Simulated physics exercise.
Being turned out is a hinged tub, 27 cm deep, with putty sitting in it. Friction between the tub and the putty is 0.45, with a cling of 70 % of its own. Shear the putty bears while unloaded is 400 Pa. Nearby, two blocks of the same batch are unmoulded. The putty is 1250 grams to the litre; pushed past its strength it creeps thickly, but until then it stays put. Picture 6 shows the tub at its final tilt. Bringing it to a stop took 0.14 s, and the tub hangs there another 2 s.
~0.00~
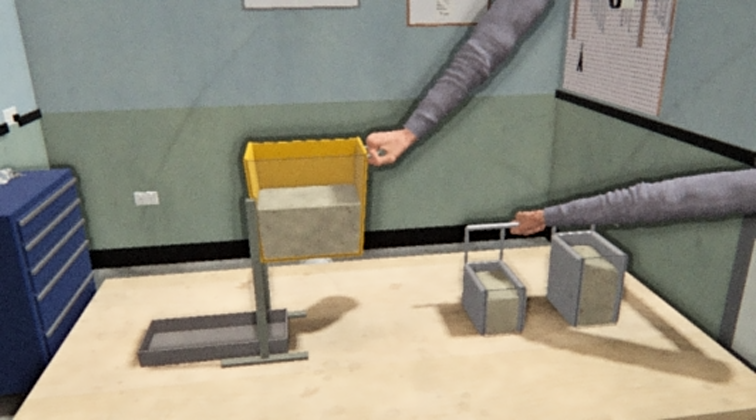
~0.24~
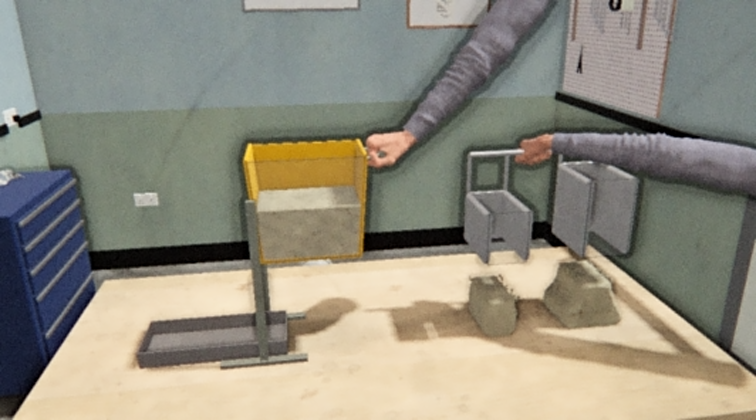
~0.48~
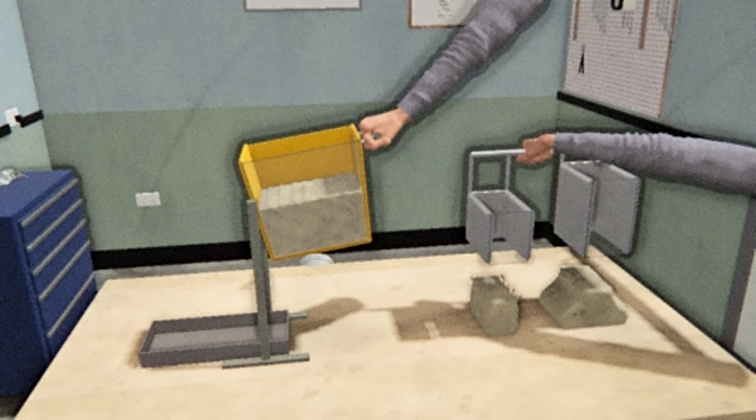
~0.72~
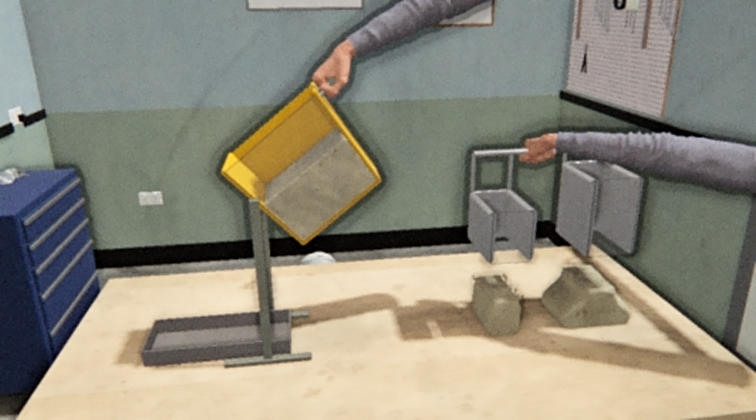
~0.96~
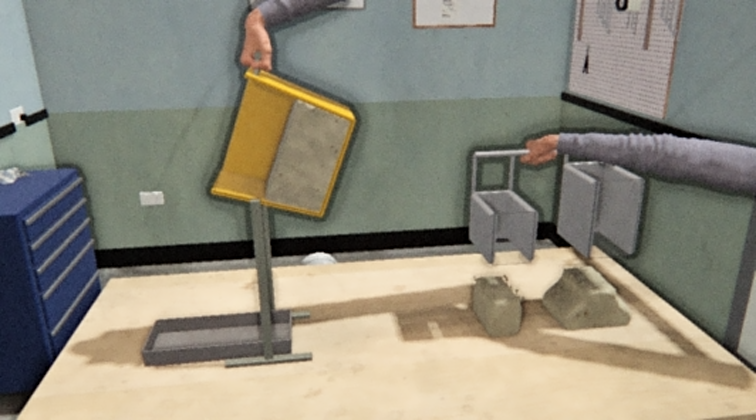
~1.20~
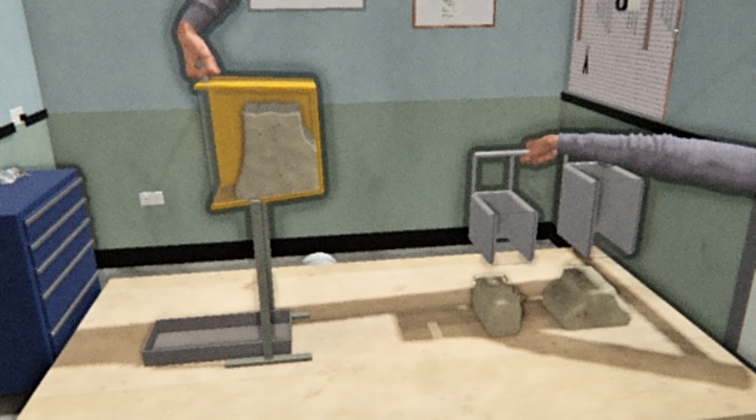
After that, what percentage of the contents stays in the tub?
56 %.
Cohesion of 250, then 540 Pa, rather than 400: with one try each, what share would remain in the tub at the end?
Respectively 45 % and 65 %.
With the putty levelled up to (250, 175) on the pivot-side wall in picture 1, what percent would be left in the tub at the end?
In that case, around 35 percent.
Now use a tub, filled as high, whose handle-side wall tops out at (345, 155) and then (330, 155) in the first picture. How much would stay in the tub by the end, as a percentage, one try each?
First try about 75 per cent, second around 100 per cent.
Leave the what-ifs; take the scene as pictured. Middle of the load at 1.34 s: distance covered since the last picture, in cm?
Close to 7 centimetres.
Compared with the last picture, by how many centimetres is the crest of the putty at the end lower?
The top ends up some 12 cm below its level in the last picture.
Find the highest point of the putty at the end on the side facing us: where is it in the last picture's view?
Highest point: Approx. (288, 160).
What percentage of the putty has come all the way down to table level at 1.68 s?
1 %.
After 1.34 s, the tub is at 92 degrees and holds 94 %.
After 1.51 s, the tub is at 92 degrees and holds 65 %.
After 1.68 s, the tub is at 92 degrees and holds 56 %.
After 1.85 s, the tub is at 92 degrees and holds 56 %.
After 3.20 s, the tub is at 92 degrees and holds 56 %.
